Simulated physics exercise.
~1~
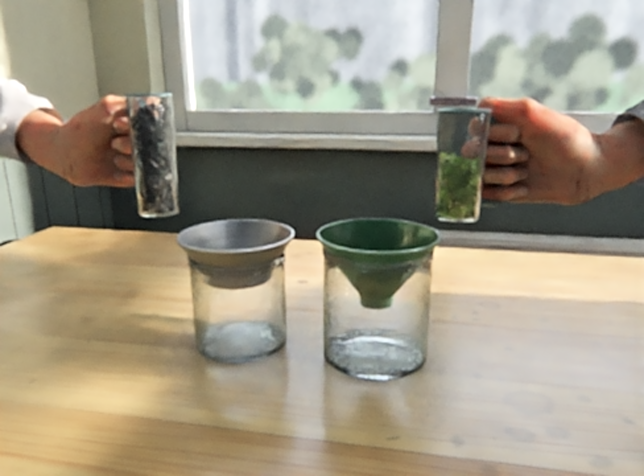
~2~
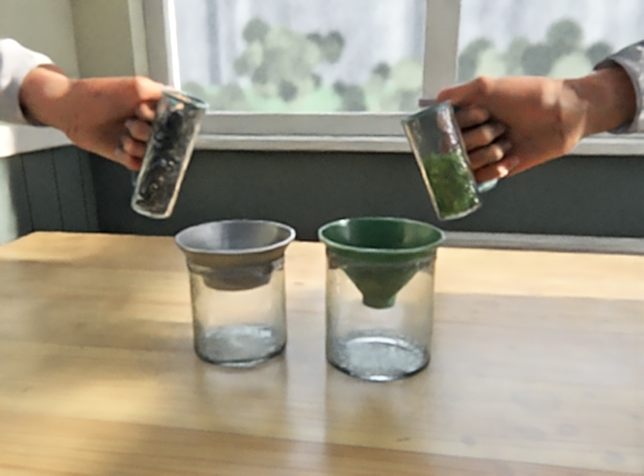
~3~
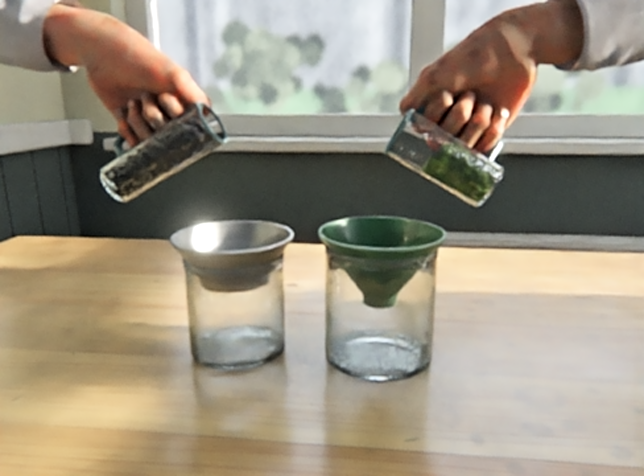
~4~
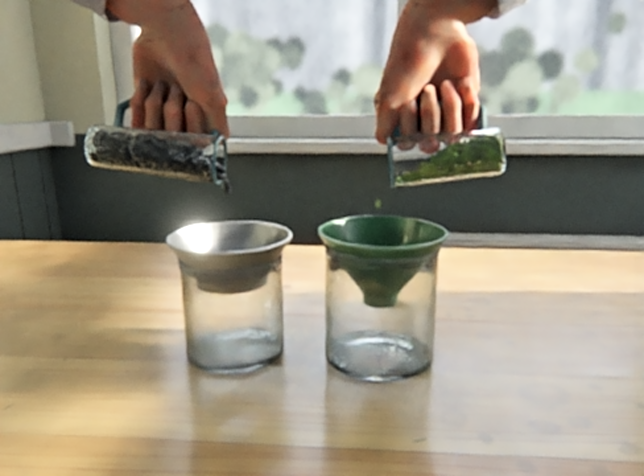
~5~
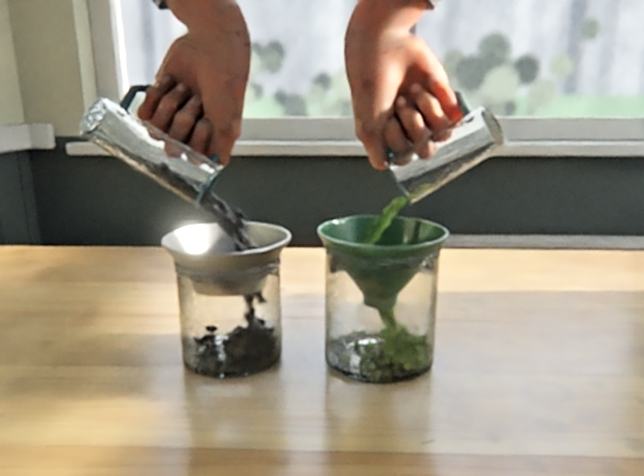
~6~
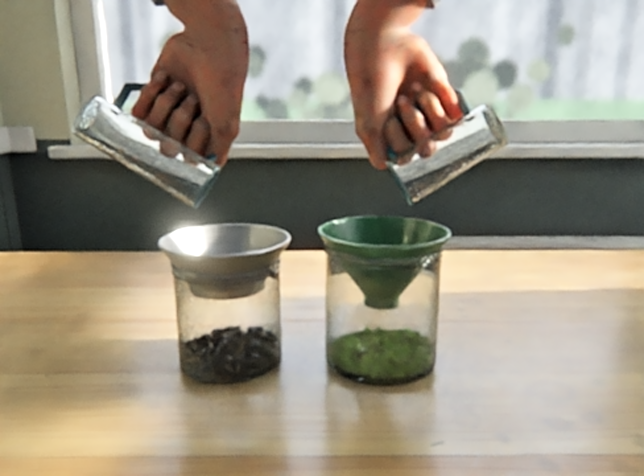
Two hands tipping small glass cups of dark and green bits through grey and green funnels, emptying everything into two jars.
